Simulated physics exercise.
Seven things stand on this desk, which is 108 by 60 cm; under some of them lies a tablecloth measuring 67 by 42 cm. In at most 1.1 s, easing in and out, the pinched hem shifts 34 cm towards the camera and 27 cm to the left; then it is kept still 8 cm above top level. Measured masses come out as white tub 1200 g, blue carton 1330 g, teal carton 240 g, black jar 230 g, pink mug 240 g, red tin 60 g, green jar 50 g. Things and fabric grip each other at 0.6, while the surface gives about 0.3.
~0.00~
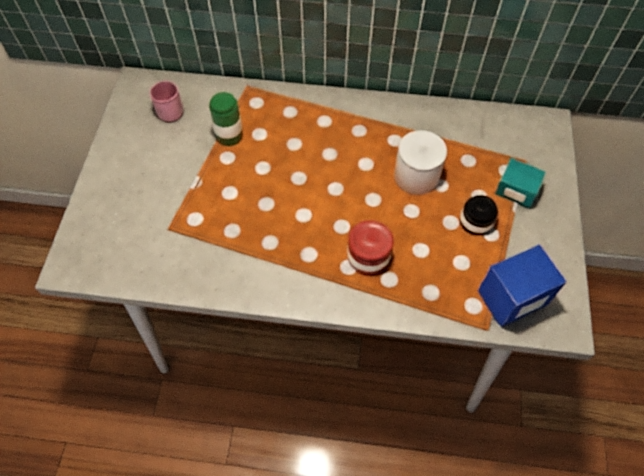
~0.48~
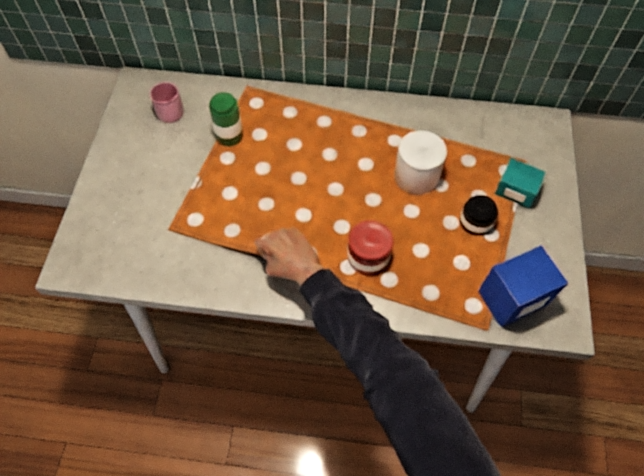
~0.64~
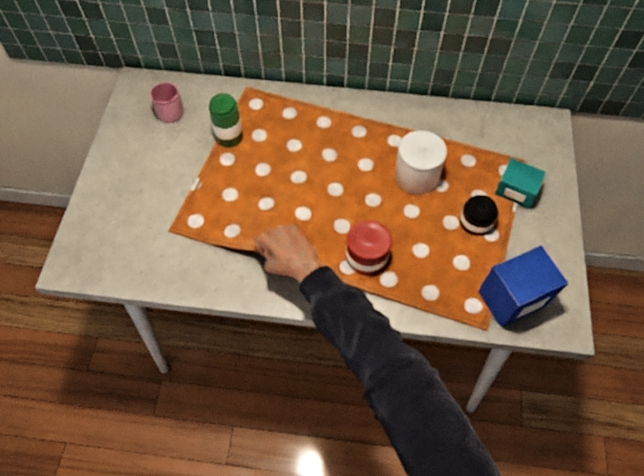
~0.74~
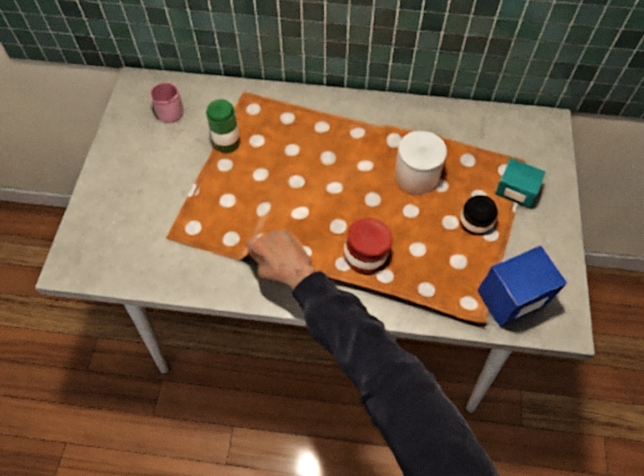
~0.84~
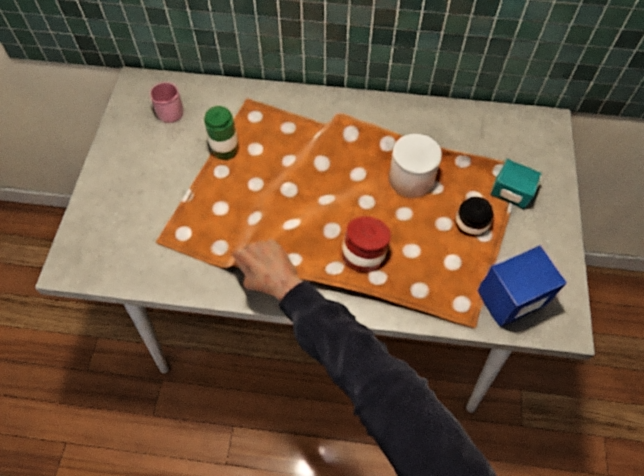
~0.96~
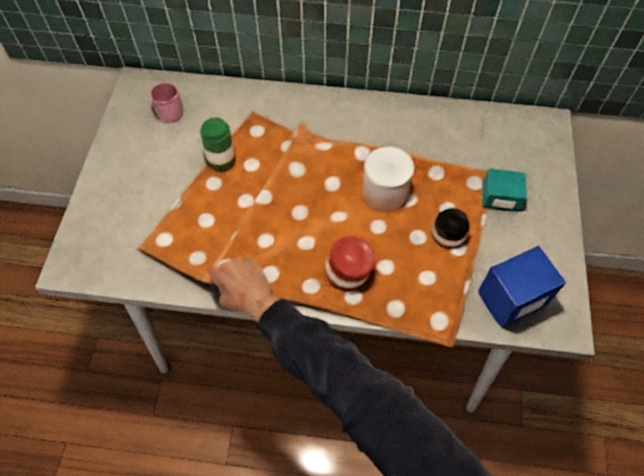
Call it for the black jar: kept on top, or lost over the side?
Lost over the side.
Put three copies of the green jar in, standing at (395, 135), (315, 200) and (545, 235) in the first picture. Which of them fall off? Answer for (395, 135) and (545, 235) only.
In turn: Stays on, remains.
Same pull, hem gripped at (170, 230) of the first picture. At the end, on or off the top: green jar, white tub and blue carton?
Green jar is lost, white tub is left on top, blue carton is left on top.
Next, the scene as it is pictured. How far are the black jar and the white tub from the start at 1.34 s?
Black jar: 30 cm; white tub: 30 cm.
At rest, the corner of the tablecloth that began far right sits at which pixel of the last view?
(358, 271).
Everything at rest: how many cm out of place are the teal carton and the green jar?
I'd put the teal carton near 6 centimetres and the green jar near 40 centimetres.
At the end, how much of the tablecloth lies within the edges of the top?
Share within the edges: Approx. 40 %.
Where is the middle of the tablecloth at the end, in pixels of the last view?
It sits near (164, 307) in pixels.
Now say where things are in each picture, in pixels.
In the first frame, black jar (483, 207); tablecloth corners (168, 229) (247, 86).
In the second frame, tablecloth corners (168, 230) (247, 86); grip (268, 257).
In the third frame, tablecloth corners (169, 231) (246, 87); grip (266, 255).
In the fourth frame, green jar (220, 108); red tin (369, 237); tablecloth corners (166, 238) (243, 92); grip (260, 260).
In the fifth frame, black jar (478, 208); teal carton (520, 176); green jar (218, 115); tablecloth corners (156, 242) (247, 99); grip (246, 270).
In the sixth frame, black jar (454, 220); tablecloth corners (138, 249) (252, 112) (452, 347); grip (223, 287).
By 1.1 s, 85 % of the tablecloth is still over the top; black jar 18 cm off its start, white tub 21 cm off its start, red tin 17 cm off its start.
By 1.3 s, 70 % of the tablecloth is still over the top; black jar 28 cm off its start, white tub 31 cm off its start, red tin 27 cm off its start.
By 1.5 s, 50 % of the tablecloth is still over the top; black jar 38 cm off its start at (324, 300), white tub 41 cm off its start at (249, 249), red tin 36 cm off its start at (227, 374).
By 1.7 s, 40 % of the tablecloth is still over the top; black jar over the edge, white tub 47 cm off its start, red tin over the edge.
By 3.3 s, 40 % of the tablecloth is still over the top; black jar over the edge, red tin over the edge, white tub 47 cm off its start at (220, 268), green jar 39 cm off its start at (104, 243).
